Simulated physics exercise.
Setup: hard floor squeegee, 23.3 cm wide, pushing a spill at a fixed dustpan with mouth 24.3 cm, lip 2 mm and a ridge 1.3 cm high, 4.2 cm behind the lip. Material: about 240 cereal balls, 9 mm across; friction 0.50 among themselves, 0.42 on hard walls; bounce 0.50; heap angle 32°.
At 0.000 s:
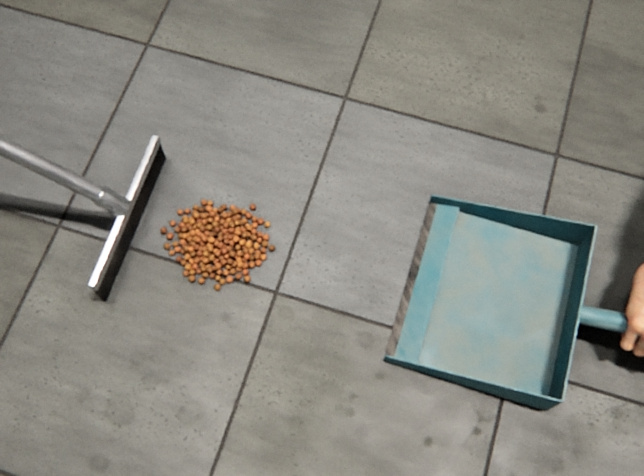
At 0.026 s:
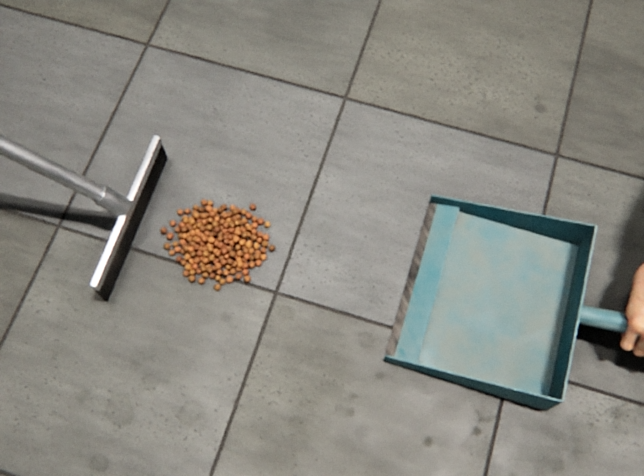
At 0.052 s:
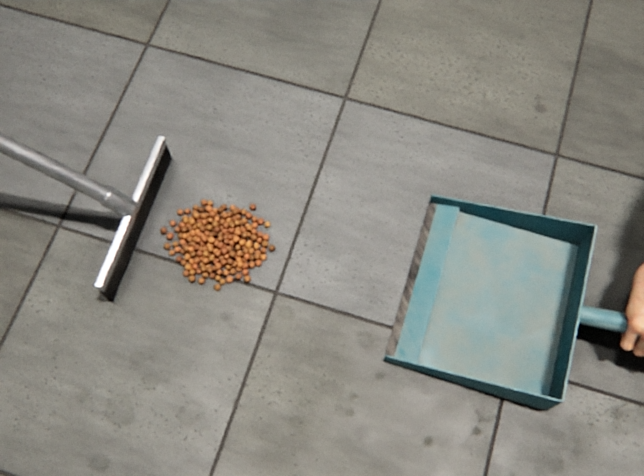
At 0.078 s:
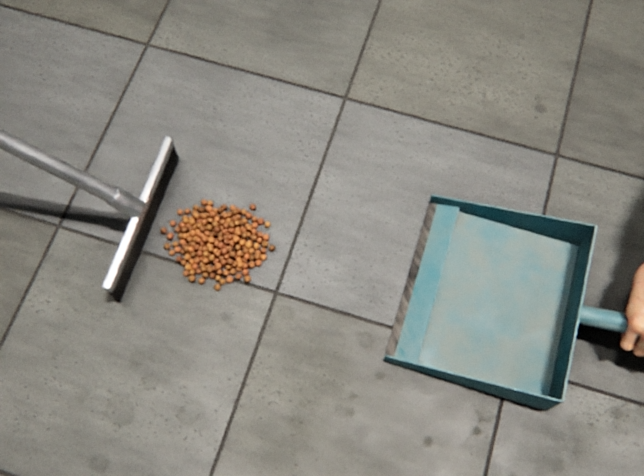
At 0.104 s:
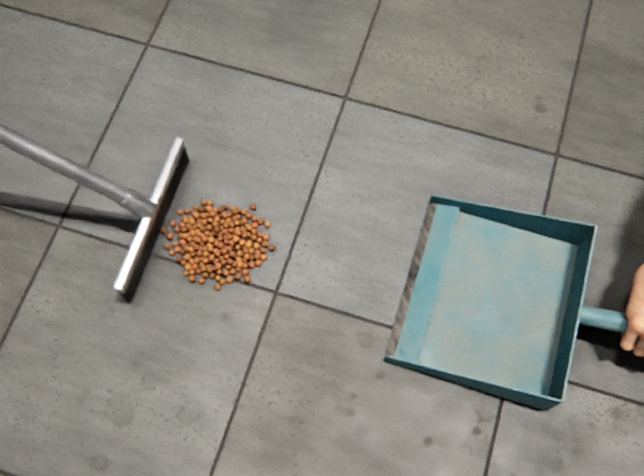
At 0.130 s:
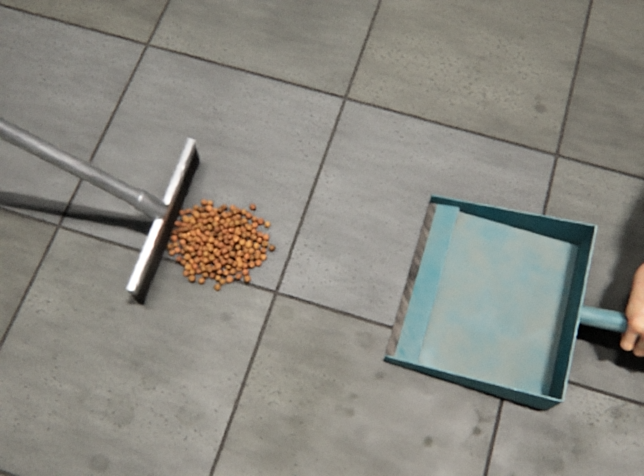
We see a squeegee on a grey tiled floor slide a short way right until its blade meets the left edge of a pile of small orange-brown balls, while a hand at right holds a teal dustpan still.
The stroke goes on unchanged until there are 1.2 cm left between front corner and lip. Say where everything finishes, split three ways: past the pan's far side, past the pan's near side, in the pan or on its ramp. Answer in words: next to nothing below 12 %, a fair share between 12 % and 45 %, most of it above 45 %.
Far side - next to nothing; near side - next to nothing; pan - most of it.
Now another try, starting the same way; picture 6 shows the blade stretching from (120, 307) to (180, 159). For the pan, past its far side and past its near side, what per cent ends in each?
Final per cent - pan 15, far 0, near 35.
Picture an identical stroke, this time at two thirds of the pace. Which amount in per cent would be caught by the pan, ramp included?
In that case roughly 60 percent.
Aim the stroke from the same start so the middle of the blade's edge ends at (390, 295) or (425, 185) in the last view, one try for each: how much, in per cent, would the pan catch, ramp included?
About 60 % and 25 %.
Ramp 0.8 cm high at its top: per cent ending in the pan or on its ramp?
I'd put it near 70 per cent, ramp counted.
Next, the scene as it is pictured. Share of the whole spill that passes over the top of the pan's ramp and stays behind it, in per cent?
Roughly 15 in a hundred.
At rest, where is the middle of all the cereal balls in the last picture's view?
Near (418, 275).
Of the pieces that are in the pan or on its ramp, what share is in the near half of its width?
Close to 40 %.
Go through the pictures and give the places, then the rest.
The first frame shows blade from (95, 286) to (156, 142), moved 0.0 cm, 0 of the pieces shifted so far; middle of the pieces at (218, 240); pan at (499, 305).
The second frame shows blade from (96, 286) to (158, 142), moved 0.2 cm, 0 of the pieces shifted so far; middle of the pieces at (218, 240).
The third frame shows blade from (101, 287) to (162, 143), moved 0.9 cm, 0 of the pieces shifted so far; middle of the pieces at (218, 240).
The fourth frame shows blade from (109, 288) to (170, 143), moved 2.0 cm, 0 of the pieces shifted so far; middle of the pieces at (218, 240).
The fifth frame shows blade from (121, 289) to (180, 144), moved 3.5 cm, 0 of the pieces shifted so far; middle of the pieces at (218, 240).
The sixth frame shows blade from (133, 290) to (192, 145), moved 5.2 cm, 4 of the pieces shifted so far; middle of the pieces at (218, 240); pan at (499, 305). Its pace works out near 0.65 m/s, heading 11 degrees away from the viewer's side.
After 0.38 s, middle of the blade 18 cm from the lip; 0 % over the lip, far side 0 %, near side 5 %.
After 0.55 s, middle of the blade 8 cm from the lip; 0 % over the lip, far side 0 %, near side 5 %.
After 0.85 s, middle of the blade 2 cm from the lip; 60 % over the lip, far side 5 %, near side 10 %.
By 1.2 s all is still; far side 5 %, near side 10 %, pan 60 %, in front of the lip or behind the blade 30 %.
